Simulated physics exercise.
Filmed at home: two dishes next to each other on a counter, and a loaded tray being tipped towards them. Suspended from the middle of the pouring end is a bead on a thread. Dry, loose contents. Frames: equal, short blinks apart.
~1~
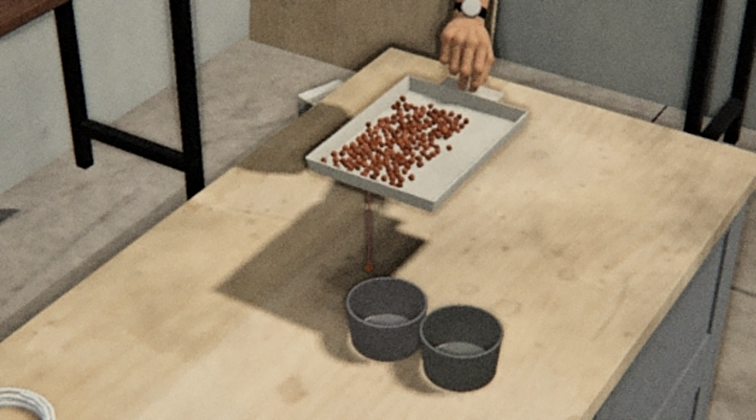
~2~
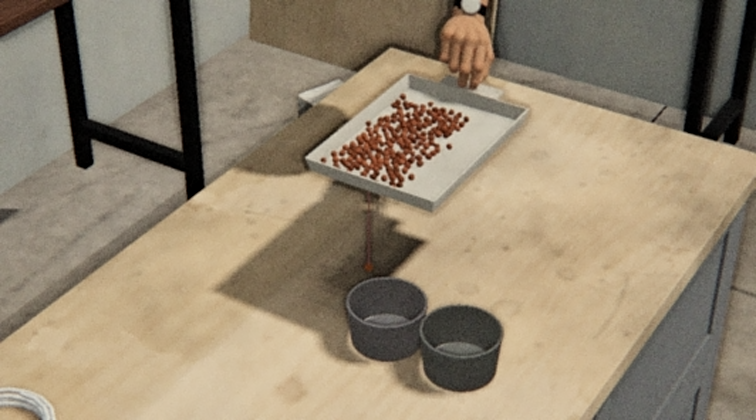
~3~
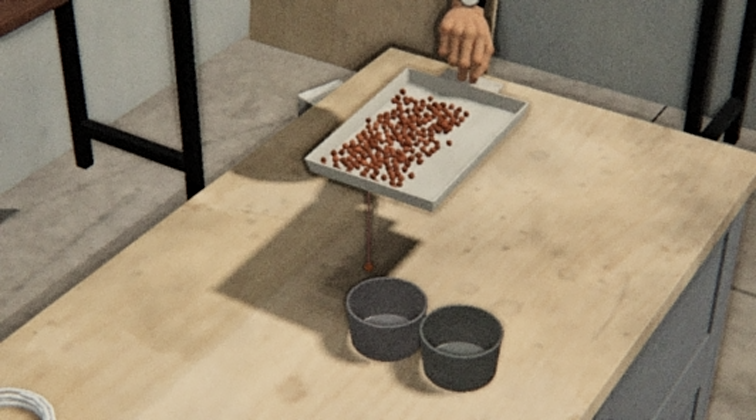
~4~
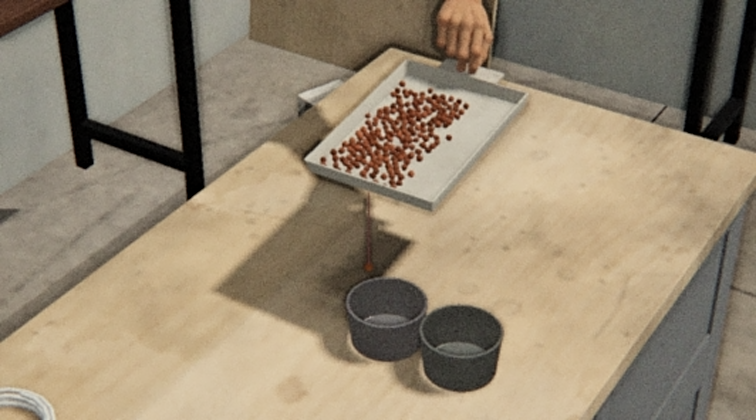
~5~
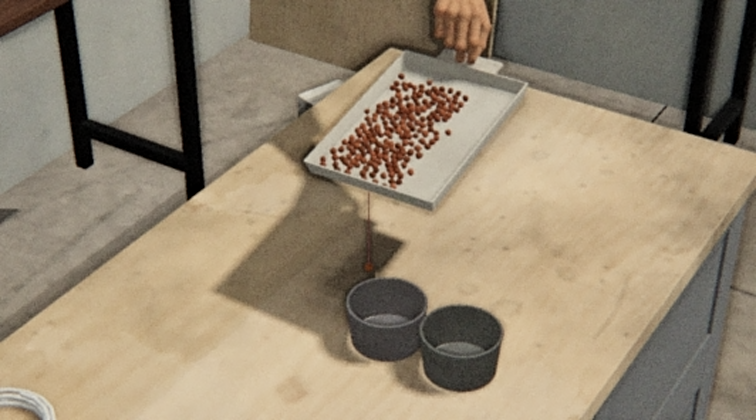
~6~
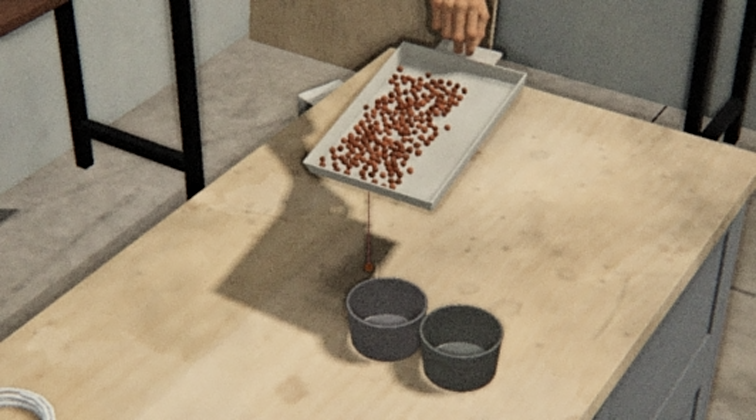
At first, a hand holds a pale tray of small reddish-brown pellets nearly level above a wooden table, with a bead hanging on a thread near two dark dishes. Then the hand gradually raises the tray's far end, tilting it slightly towards the dishes, while the pellets stay clustered on it.
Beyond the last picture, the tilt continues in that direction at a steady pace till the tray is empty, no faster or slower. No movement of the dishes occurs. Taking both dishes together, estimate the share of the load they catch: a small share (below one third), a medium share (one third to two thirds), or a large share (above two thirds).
They catch a small share of it.
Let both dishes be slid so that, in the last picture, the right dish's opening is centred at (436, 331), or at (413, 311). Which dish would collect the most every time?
On the first try it would be the one to the left, on the second the one to the left.
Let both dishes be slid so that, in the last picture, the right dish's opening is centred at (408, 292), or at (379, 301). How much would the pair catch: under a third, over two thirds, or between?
Position 1 - under a third; position 2 - over two thirds.
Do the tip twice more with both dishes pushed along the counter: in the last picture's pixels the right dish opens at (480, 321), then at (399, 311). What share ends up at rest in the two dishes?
0 %, then 60 %.
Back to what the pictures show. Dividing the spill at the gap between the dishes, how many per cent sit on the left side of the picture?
Estimate: About 100 per cent.
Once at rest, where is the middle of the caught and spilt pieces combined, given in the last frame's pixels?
Around (312, 333), give or take.
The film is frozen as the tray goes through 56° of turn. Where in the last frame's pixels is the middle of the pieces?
Somewhere around pixel (361, 145) in the last picture.
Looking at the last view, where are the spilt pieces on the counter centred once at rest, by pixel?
My estimate puts the centre near (291, 336).
Shortly afterwards, tray tipped steeply; the whole lot on the tray.
Next, tray tipped right over; the whole lot on the tray.
Some moments later, tray tipped past a quarter turn; near a quarter in the left dish; the bulk outside both.
In the end, tray tipped past a quarter turn; none at all in the right dish; near a quarter in the left dish; the bulk outside both.
